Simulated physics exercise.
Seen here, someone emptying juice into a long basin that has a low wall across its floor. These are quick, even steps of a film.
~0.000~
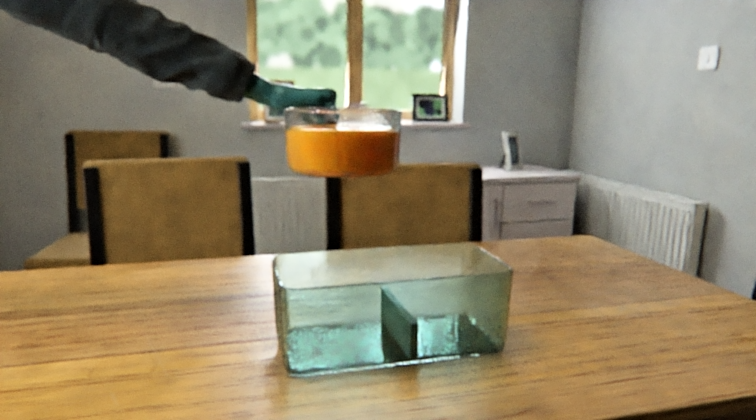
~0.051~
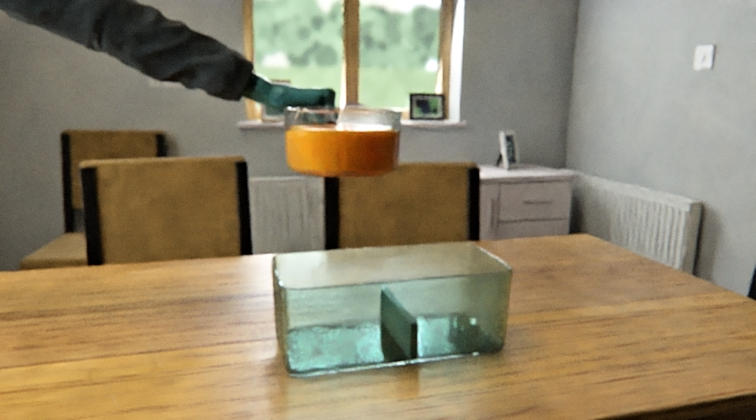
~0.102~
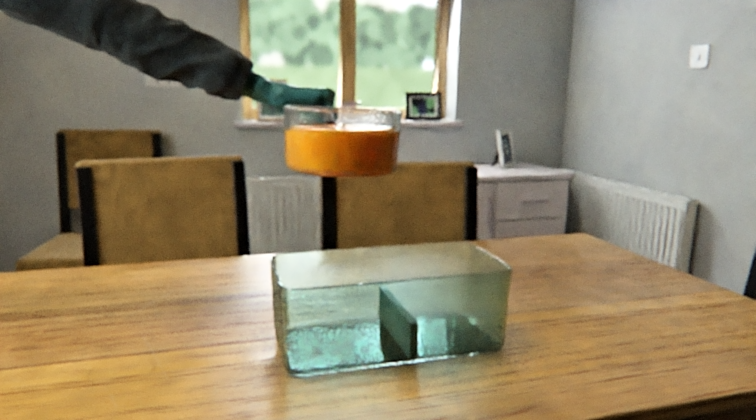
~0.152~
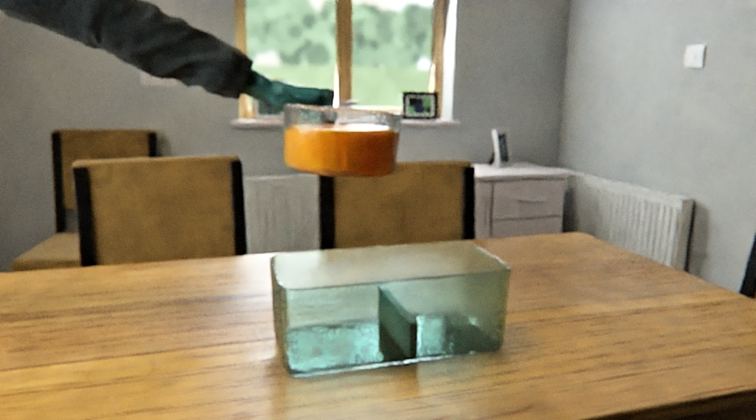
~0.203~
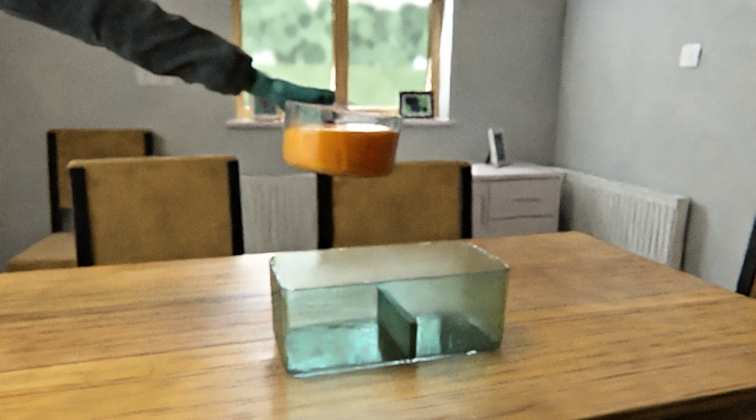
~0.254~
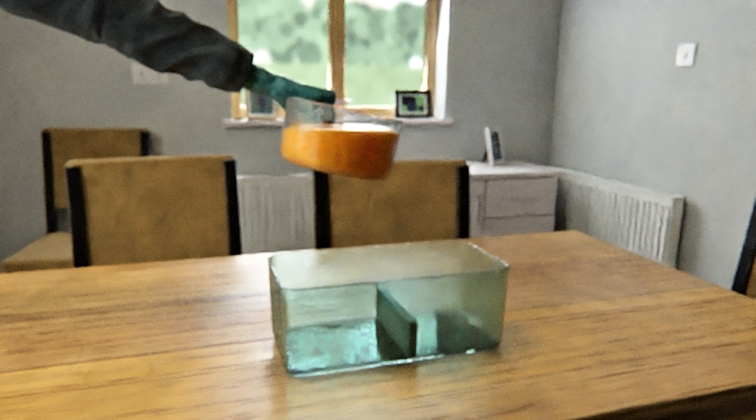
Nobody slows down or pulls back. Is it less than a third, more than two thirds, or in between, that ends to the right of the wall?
The share right of the wall is over two thirds.
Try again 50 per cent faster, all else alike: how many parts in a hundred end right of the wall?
Close to 90 per cent.
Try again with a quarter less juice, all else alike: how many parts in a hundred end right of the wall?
Some 95 per cent.
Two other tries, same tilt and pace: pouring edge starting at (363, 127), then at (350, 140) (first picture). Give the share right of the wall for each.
First some 60, then 40 per cent.
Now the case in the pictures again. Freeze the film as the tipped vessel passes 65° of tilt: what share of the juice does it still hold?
Near 65 %.
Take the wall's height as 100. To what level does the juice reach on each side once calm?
Left: 0 %. Right: 80 %.
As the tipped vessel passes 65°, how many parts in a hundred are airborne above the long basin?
It comes to 30 per cent or so.
By 0.68 s the tilt is 65° and 64 per cent is still to pour, 0 is left of the wall and 6 right of it.
By 1.00 s the tilt is 98° and 13 per cent is still to pour, 1 is left of the wall and 71 right of it.
By 1.32 s the tilt is 104° and 1 per cent is still to pour, 4 is left of the wall and 92 right of it.
By 1.68 s the tilt is 104° and 0 per cent is still to pour, 5 is left of the wall and 94 right of it.
At rest 5 per cent lies left of the wall, 94 right of it and 1 outside.
